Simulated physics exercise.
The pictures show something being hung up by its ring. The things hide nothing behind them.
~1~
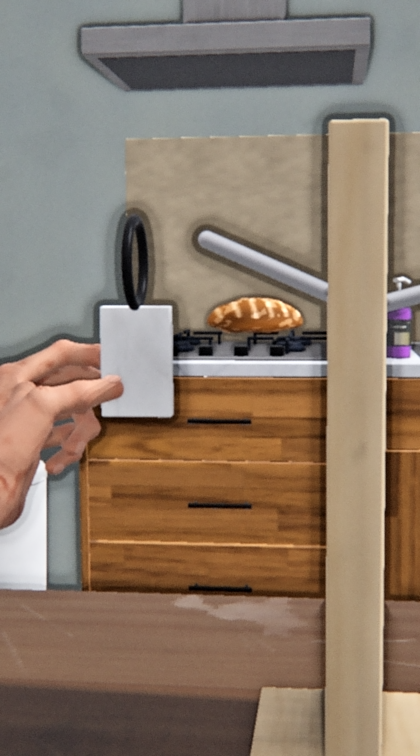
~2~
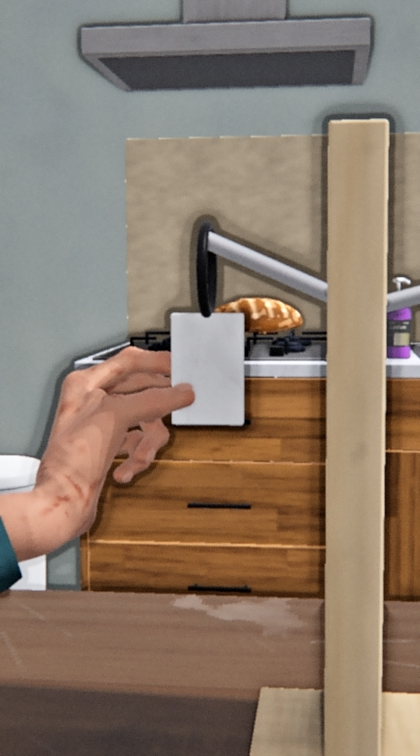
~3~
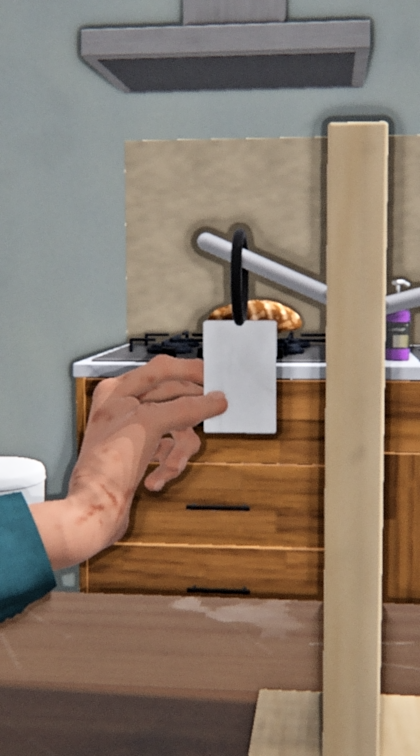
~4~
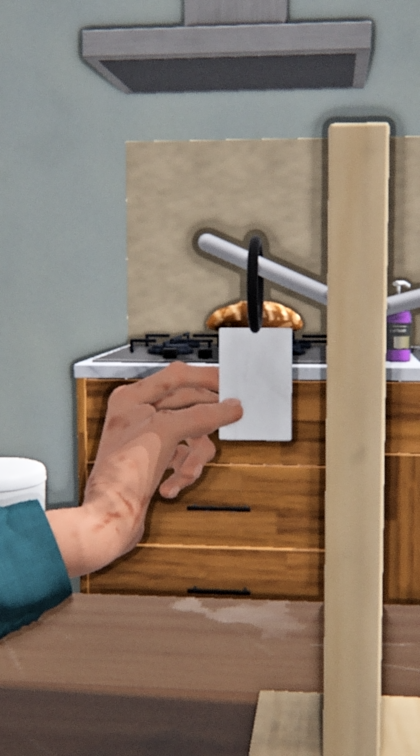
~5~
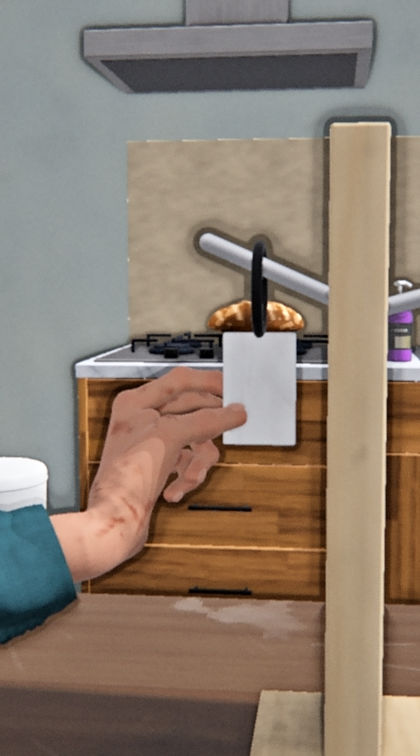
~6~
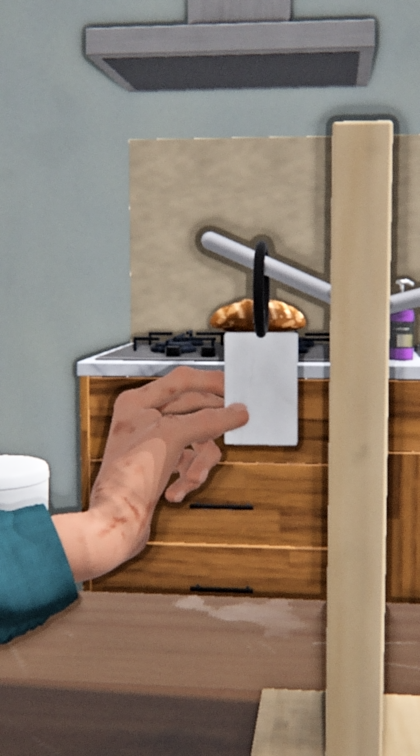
A hand moves a white tag right and slightly down, bringing its black ring onto a peg.
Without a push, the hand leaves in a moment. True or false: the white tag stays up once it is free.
True.
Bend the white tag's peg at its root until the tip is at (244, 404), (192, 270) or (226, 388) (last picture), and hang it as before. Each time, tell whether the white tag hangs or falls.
Try by try: Tumbles; stays put; tumbles.
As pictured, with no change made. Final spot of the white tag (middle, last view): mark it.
Its middle settles near (293, 366) in the last picture.
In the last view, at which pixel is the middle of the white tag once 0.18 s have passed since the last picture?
Centre estimate: (293, 367).
Then, 0.18 s later than the last frame, white tag tilted by 17° near (294, 367).
When it is over, the white tag hangs there, near (292, 367).
